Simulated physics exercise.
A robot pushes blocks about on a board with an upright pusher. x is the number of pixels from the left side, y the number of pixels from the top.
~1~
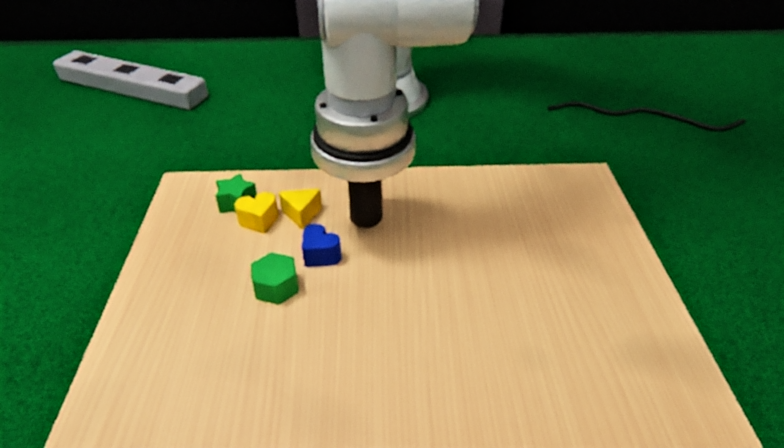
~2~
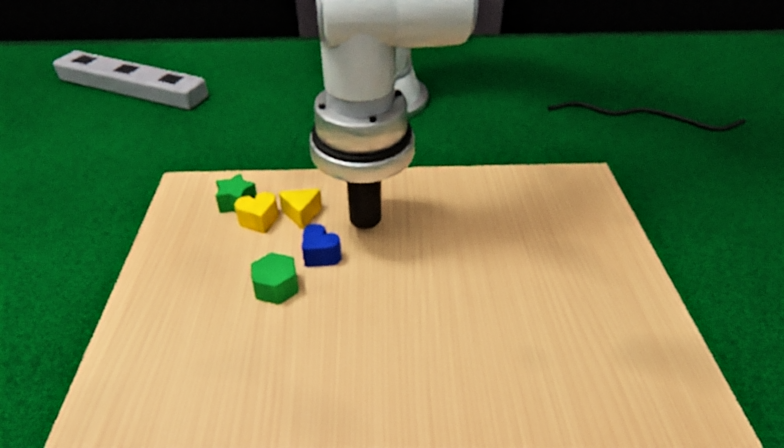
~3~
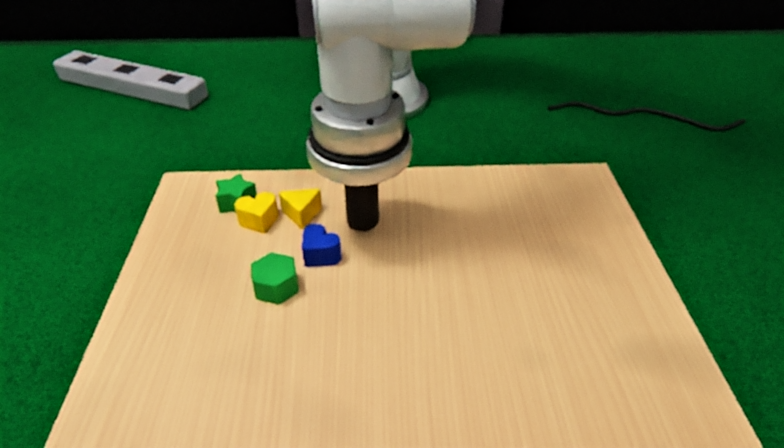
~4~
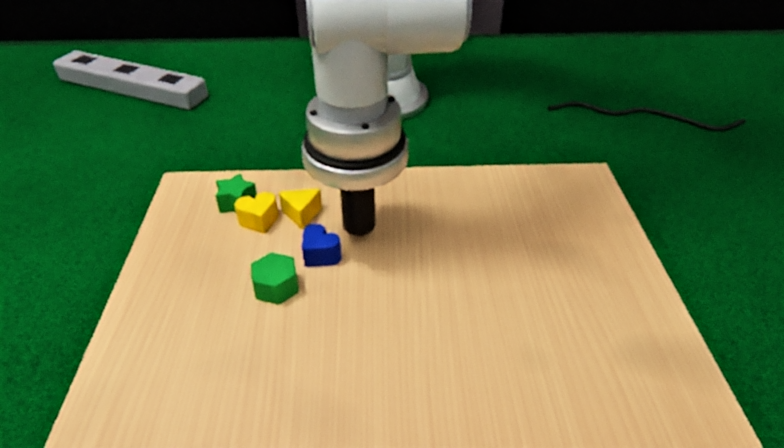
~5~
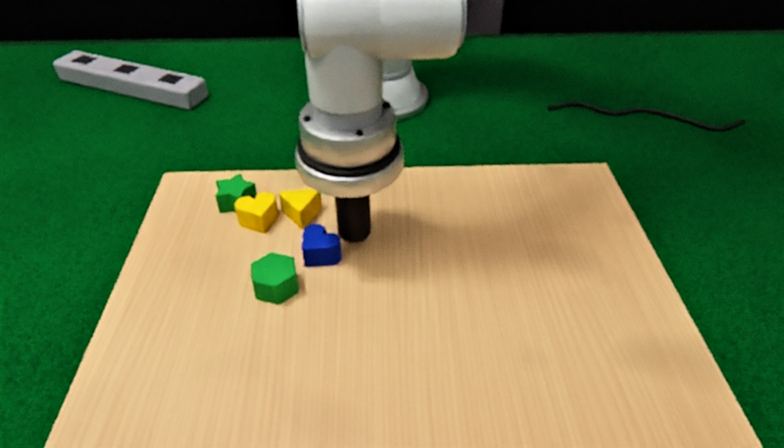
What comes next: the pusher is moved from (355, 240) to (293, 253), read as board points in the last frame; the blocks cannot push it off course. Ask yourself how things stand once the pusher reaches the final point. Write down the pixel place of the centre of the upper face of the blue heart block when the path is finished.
It will end up at (265, 251).
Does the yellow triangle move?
Answer: No.
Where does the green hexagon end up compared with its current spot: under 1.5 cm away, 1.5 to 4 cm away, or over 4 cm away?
Range: 1.5 to 4 cm.
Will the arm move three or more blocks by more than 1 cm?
Going by the path, no.
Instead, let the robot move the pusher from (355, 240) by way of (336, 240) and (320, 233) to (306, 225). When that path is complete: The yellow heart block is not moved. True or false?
This is true.
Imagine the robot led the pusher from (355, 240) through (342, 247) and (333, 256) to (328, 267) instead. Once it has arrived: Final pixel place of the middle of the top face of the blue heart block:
My estimate: (294, 249).
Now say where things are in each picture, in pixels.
Pusher's lower end at (366, 218); green hexagon at (273, 268); yellow triangle at (299, 197); blue heart block at (319, 237), in the first picture.
Pusher at (365, 219); blocks still, in the second picture.
Pusher at (363, 222); blocks still, in the third picture.
Pusher at (359, 226); blocks still, in the fourth picture.
Pusher at (354, 232); green hexagon at (273, 268); yellow triangle at (299, 197); blue heart block at (319, 237), in the fifth picture.
On the path given first. Halfway along, pusher at (322, 239); green hexagon at (269, 271); blue heart block at (297, 244).
At the end, pusher at (291, 245); green hexagon at (255, 281), turned 40° anticlockwise; yellow triangle still; blue heart block at (265, 251).
